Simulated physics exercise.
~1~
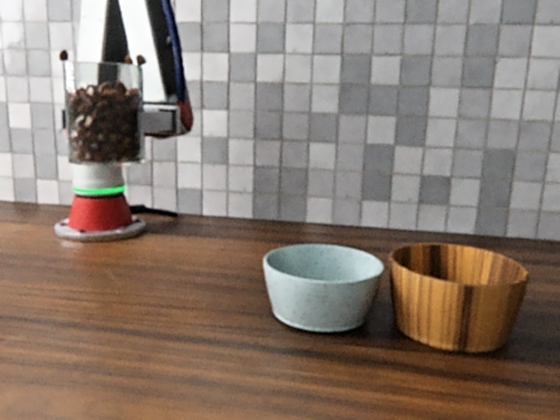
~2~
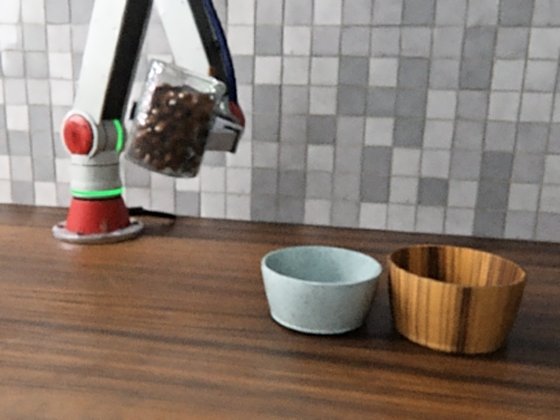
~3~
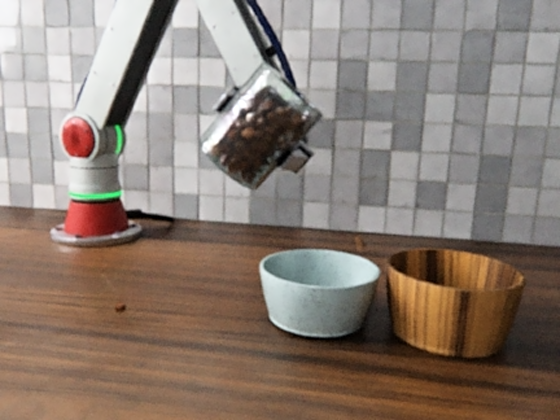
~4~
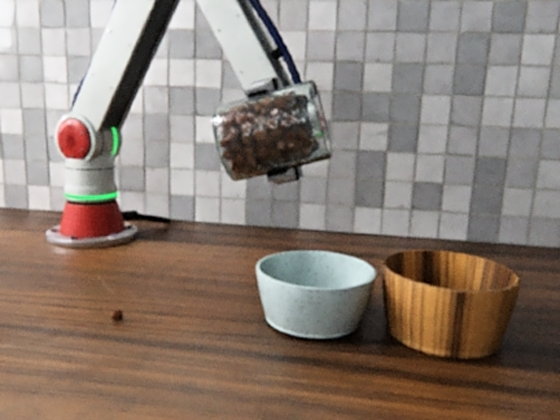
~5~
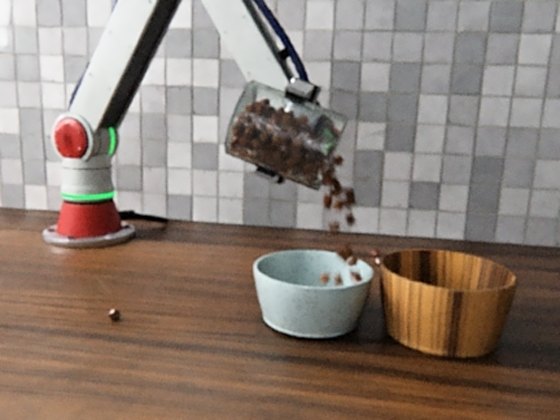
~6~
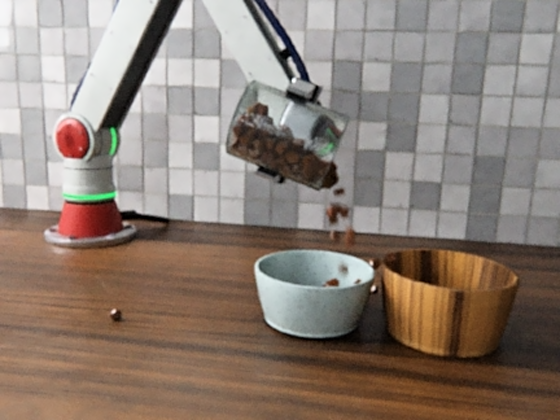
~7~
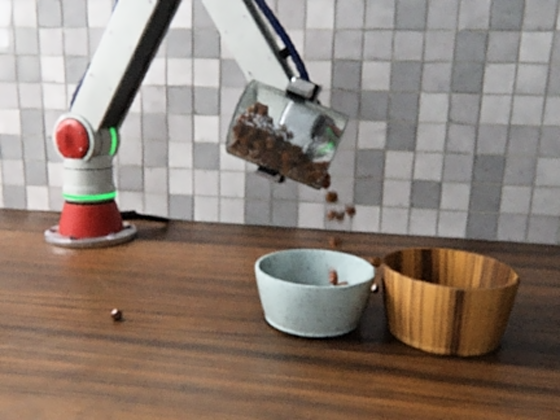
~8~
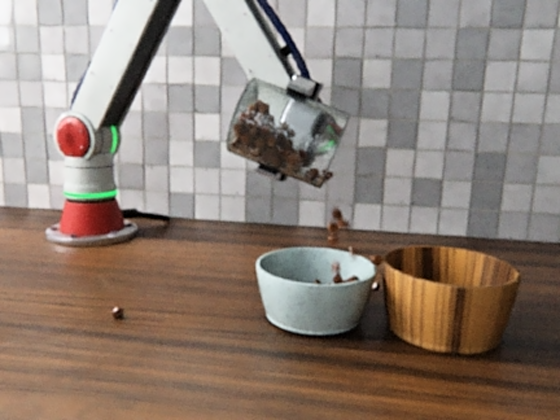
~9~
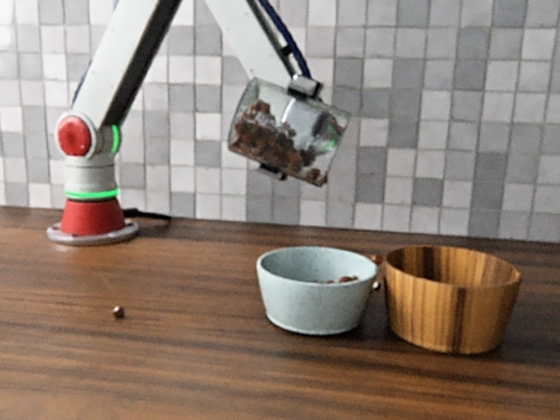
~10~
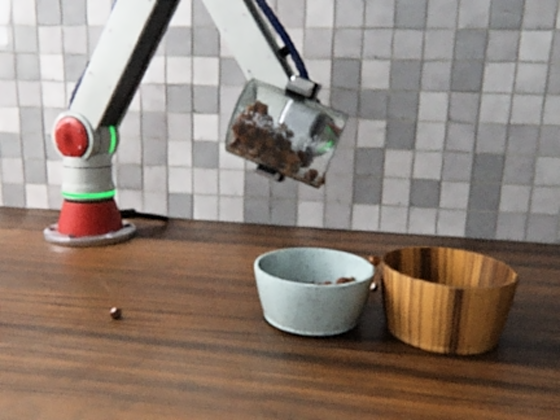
A robot arm swings right and tips a clear tumbler, spilling some brown pellets into the blue bowl.
